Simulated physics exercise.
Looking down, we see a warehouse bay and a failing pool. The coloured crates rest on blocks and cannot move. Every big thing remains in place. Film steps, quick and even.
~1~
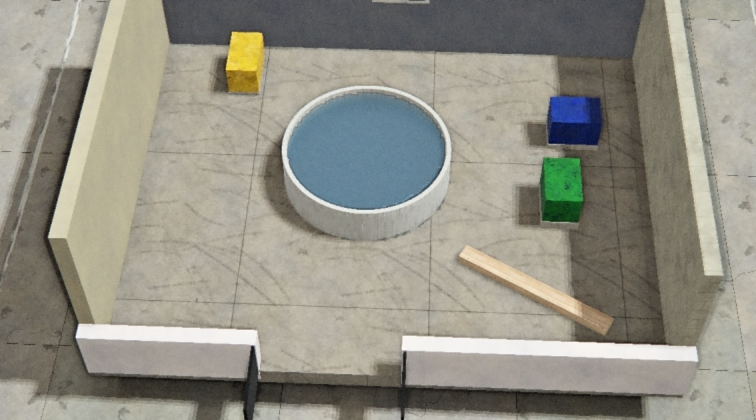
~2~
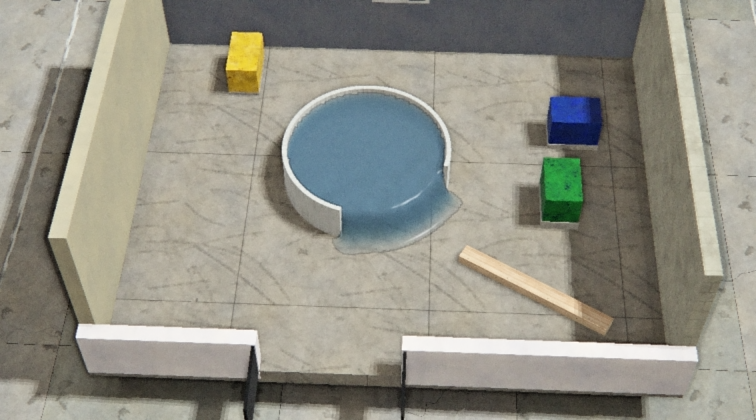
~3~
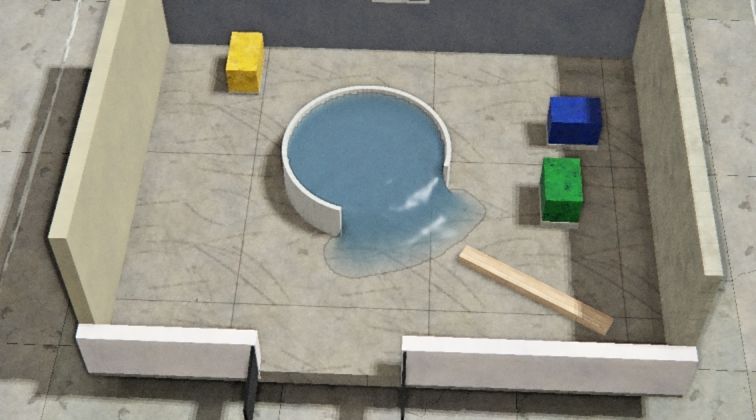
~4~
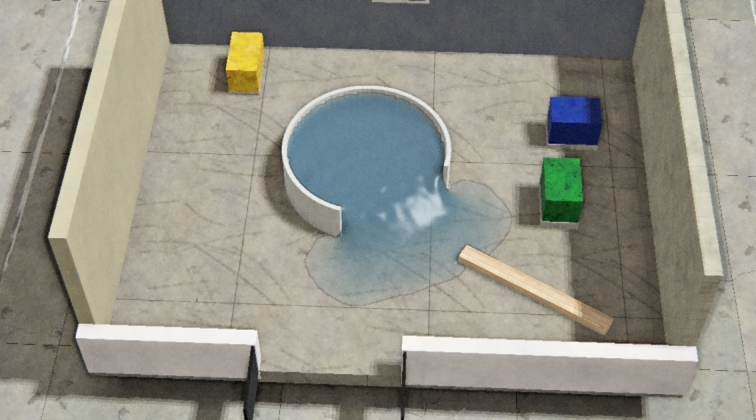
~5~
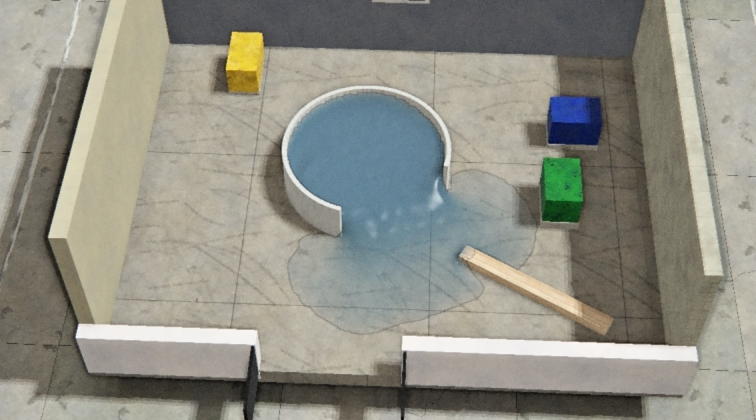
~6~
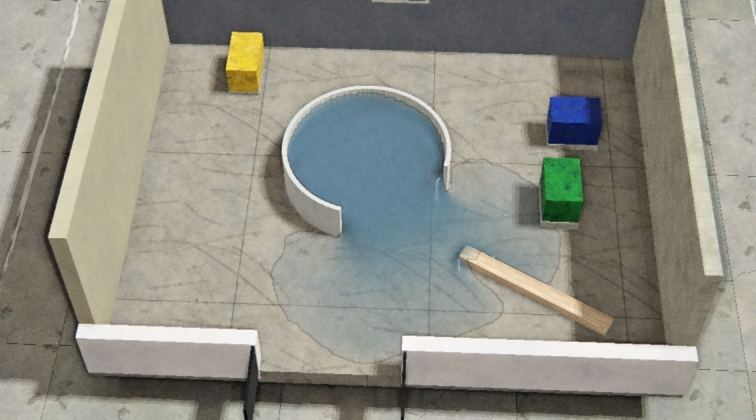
At the start, a round white pool of still blue water sits in a walled bay with yellow, blue and green blocks and a wooden plank. Then the pool's front right side opens and water pours out, spreading across the floor in a widening sheet that reaches the plank's near end and the green block.
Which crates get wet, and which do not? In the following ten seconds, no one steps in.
Crate by crate: The yellow crate does, the green crate does, the blue crate does.
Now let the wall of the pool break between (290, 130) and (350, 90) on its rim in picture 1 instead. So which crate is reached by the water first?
I'd go with the yellow one.
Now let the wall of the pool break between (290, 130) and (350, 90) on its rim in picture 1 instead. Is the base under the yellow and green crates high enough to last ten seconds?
After that, yellow gets flooded, while green stays clear.
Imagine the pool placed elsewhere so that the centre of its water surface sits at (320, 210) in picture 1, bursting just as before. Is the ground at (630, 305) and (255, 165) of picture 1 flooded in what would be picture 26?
Submerged, then untouched.
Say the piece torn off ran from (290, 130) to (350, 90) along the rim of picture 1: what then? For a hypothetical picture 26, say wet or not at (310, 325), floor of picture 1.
Logged for the spot: Never reached.
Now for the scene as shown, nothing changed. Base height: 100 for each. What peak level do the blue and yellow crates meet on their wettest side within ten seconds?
Around 150 in a hundred for the first and 160 in a hundred for the second.
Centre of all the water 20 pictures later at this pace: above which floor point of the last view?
The spot I would choose is (470, 256).
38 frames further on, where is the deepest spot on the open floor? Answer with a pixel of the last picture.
Roughly at pixel (627, 60).
A moment on, water covers 30 % of the floor; the yellow crate not reached, the green crate water round its plinth, the blue crate not reached.
Next, water covers 35 % of the floor; the yellow crate not reached, the green crate water round its plinth, the blue crate water round its plinth.
Then, water covers 35 % of the floor; the yellow crate not reached, the green crate water round its plinth, the blue crate water round its plinth.
Later, water covers 55 % of the floor; the yellow crate not reached, the green crate water round its plinth, the blue crate water round its plinth.
In the end, water covers 85 % of the floor; the yellow crate was topped, the green crate was topped, the blue crate was topped.
